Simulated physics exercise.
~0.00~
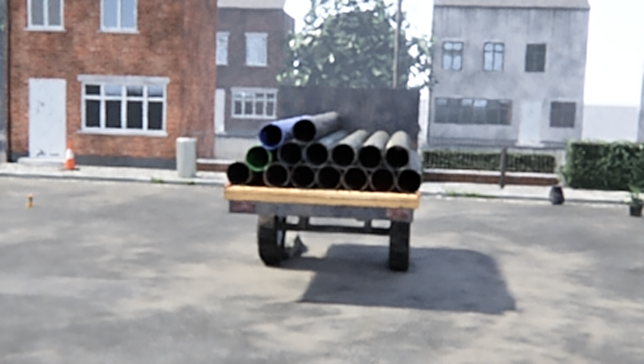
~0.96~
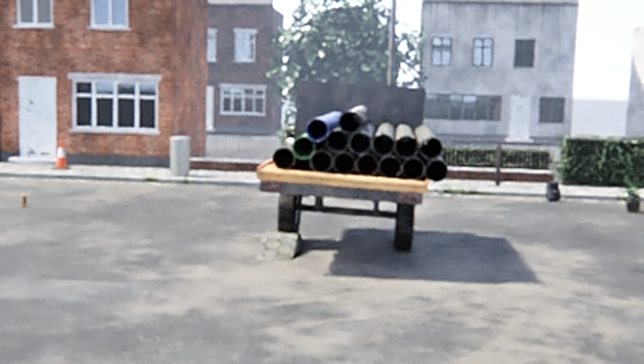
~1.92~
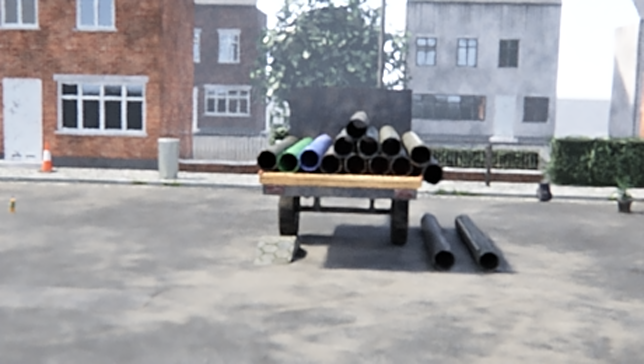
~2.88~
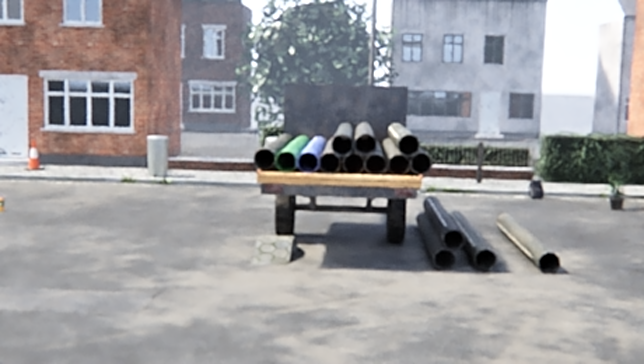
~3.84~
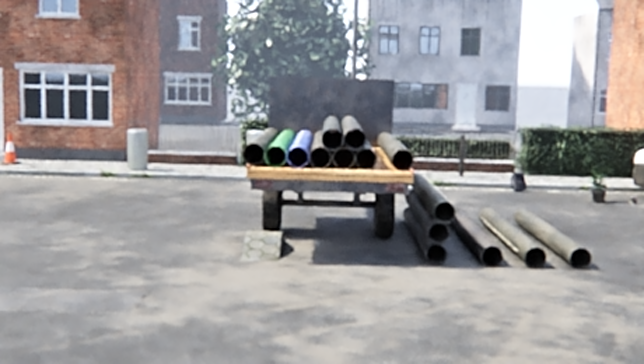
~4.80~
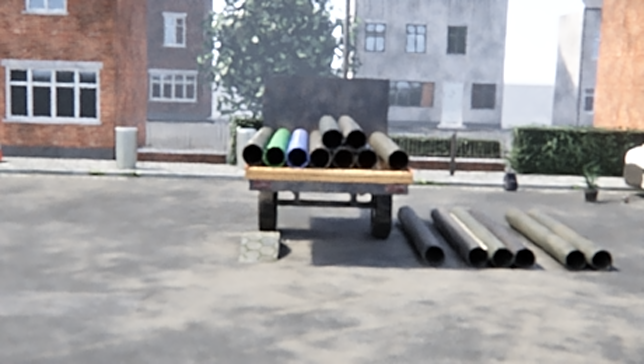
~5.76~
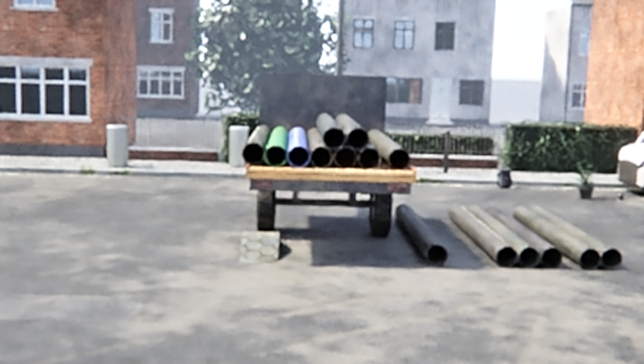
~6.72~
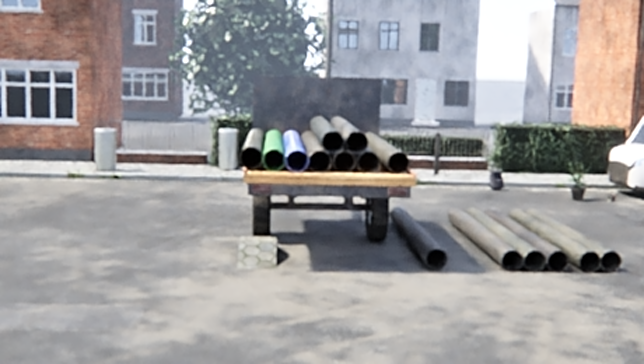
The clip opens on a flat trailer stacked with dark hollow pipes, one marked green and one blue, standing in a paved yard before brick and grey houses. The trailer tilts as its left wheel rises over a low block, and the load shifts to the right. As the bed drops level, pipes spill off the right side, and more follow onto the ground. The fallen pipes roll and spread out to the right, then settle while the view drifts gently sideways. At the end, the green and blue pipes lie side by side, still aboard.
